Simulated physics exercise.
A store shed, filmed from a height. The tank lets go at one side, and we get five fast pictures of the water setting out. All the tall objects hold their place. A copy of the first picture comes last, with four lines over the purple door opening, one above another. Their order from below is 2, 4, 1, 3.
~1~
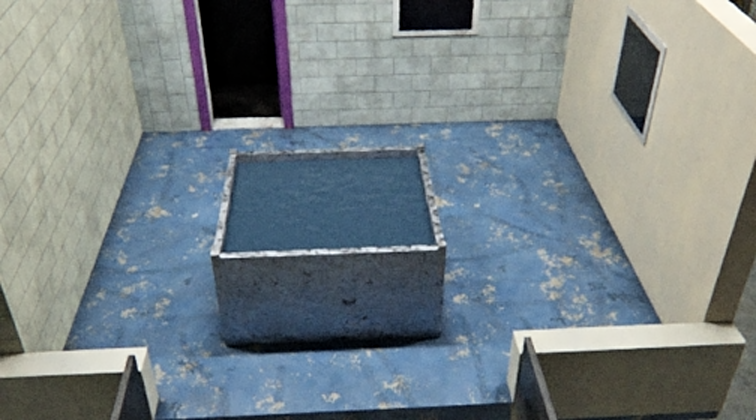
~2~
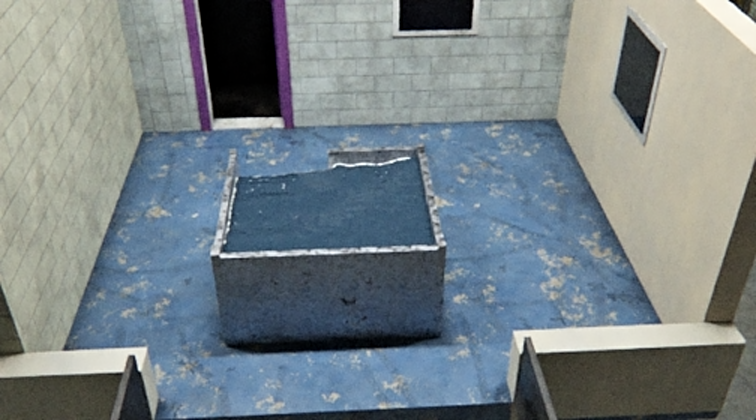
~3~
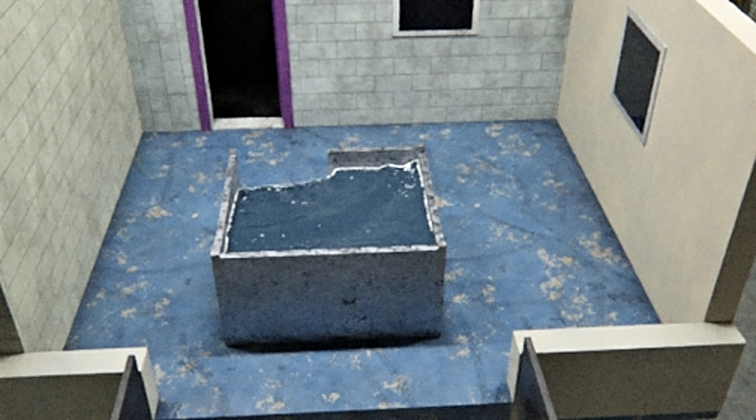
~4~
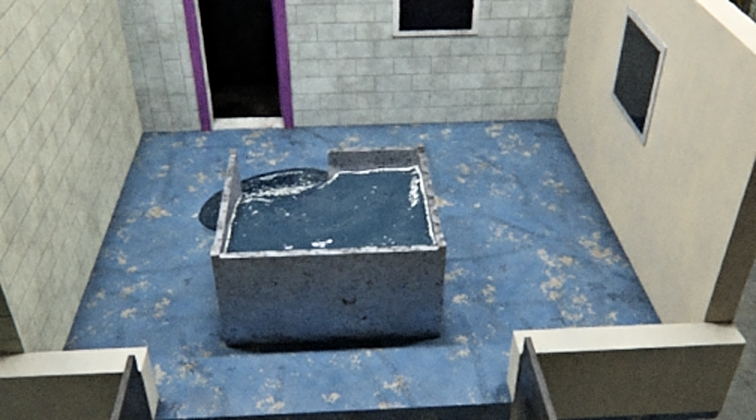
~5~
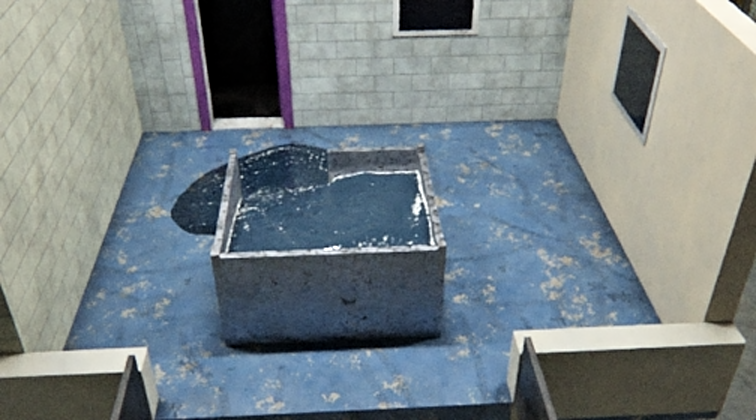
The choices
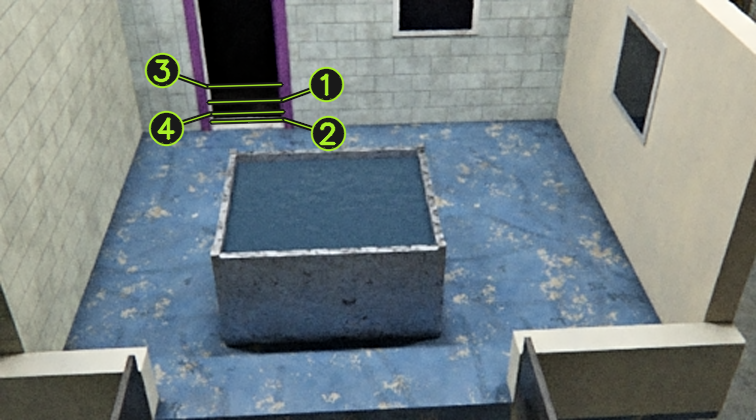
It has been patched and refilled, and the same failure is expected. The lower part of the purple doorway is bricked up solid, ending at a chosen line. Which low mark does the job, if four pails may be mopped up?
That is mark 1.
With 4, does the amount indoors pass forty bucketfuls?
No, less.
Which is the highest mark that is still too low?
4 it is.
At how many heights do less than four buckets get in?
Two of them.
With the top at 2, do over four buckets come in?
Yes, that goes wrong.
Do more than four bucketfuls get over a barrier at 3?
No, that is safe.
On the marked copy, 1 at (245, 101); 2 at (247, 120); 3 at (243, 85); 4 at (246, 112); from the bottom up 2, 4, 1, 3.
With 1, a bucket or two gets in.
With 2, dozens of bucketfuls pour in.
With 3, nothing gets over.
With 4, about 14 bucketfuls get in.
